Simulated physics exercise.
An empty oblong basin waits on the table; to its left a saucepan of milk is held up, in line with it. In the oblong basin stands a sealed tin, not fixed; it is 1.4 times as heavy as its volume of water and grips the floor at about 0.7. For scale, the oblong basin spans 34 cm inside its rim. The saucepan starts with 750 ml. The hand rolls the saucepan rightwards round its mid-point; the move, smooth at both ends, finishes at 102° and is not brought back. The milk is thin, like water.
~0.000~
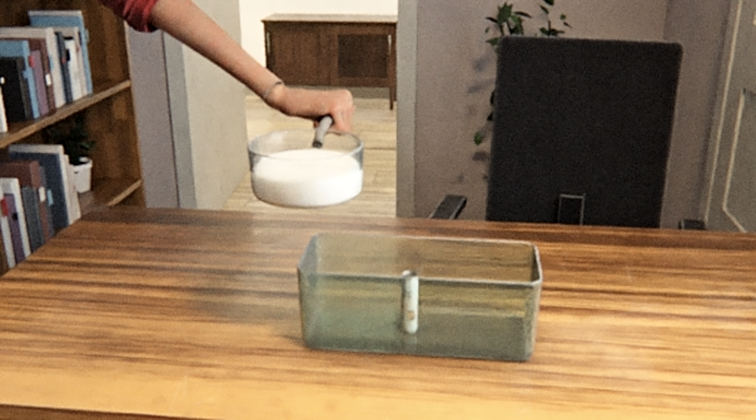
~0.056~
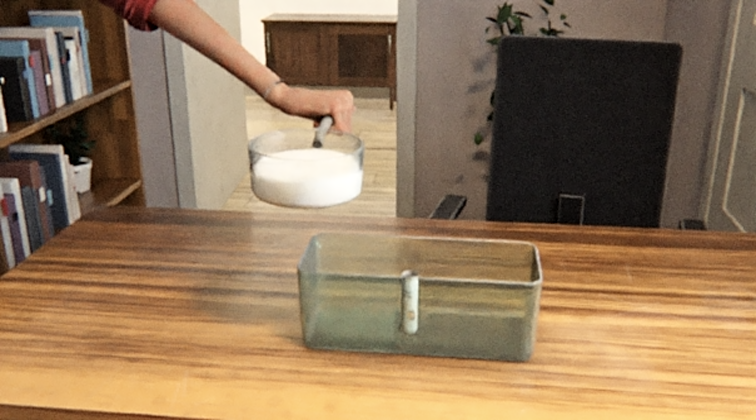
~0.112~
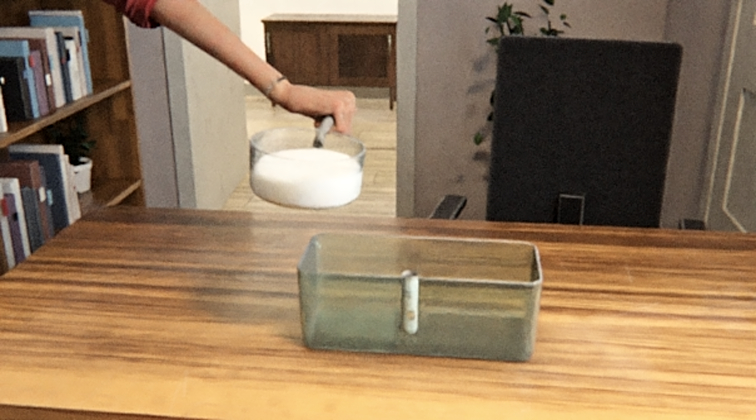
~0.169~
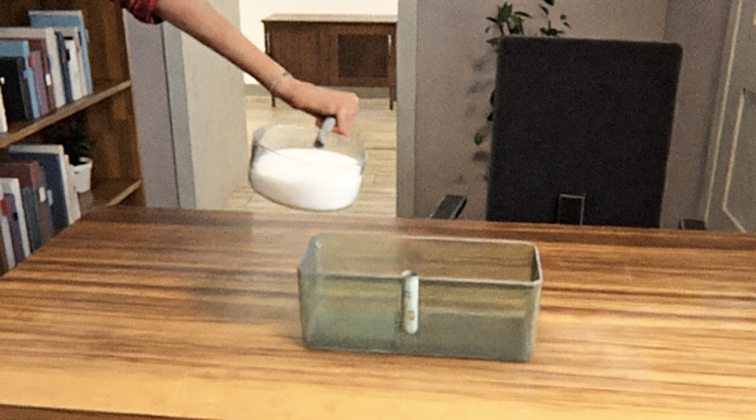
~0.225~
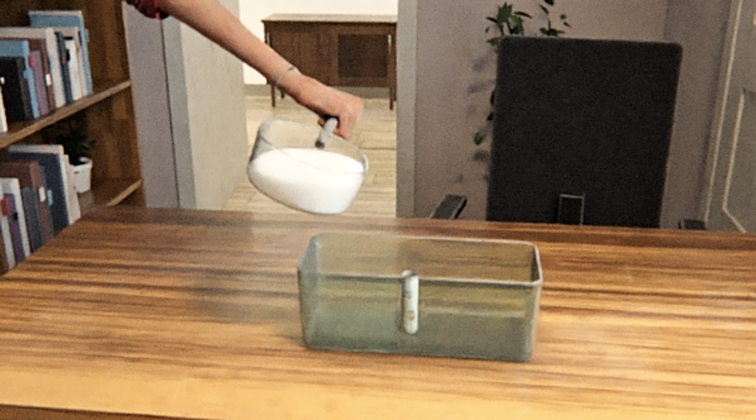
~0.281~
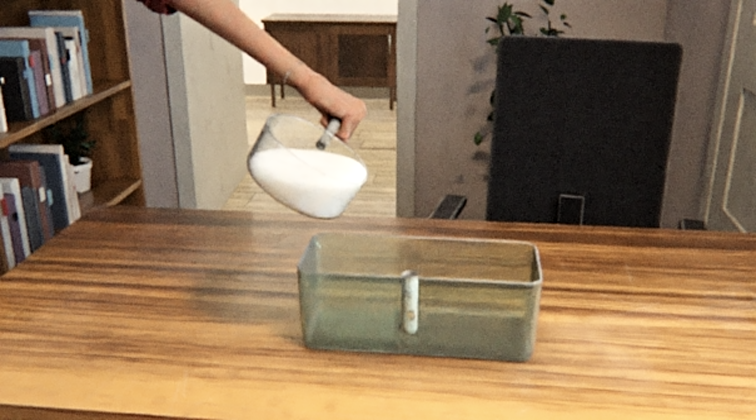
In a room with a bookshelf at left, a doorway behind and a dark chair at right, a still camera looks slightly down on a striped brown wooden table. An empty greenish see-through oblong basin sits there with a small pale tin, while a hand holds a clear saucepan of white milk above left. The hand smoothly tilts the saucepan rightwards, its right rim dipping and the milk staying inside.
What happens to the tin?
The tin falls.
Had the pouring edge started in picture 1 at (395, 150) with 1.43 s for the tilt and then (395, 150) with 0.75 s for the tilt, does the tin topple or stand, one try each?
First it keeps standing; then it keeps standing.
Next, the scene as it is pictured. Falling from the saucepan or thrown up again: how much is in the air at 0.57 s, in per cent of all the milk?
About 38 per cent.
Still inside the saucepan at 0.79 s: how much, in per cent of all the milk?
Near 8 in a hundred.
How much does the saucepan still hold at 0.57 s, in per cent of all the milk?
About 30 per cent.
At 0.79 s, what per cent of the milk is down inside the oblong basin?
About 86 per cent.
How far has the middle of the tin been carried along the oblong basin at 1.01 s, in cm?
About 7 cm.
Then, 0.57 s in, the tilt is 88° and 29 per cent is still to pour; the tin stands where it began.
Then, 0.79 s in, the tilt is 102° and 8 per cent is still to pour; the tin leans 16°.
Then, 1.01 s in, the tilt is 102° and 1 per cent is still to pour; the tin lies on its side.
Then, 1.25 s in, the tilt is 102° and 0 per cent is still to pour; the tin lies on its side.
Finally, the tin lies on its side.
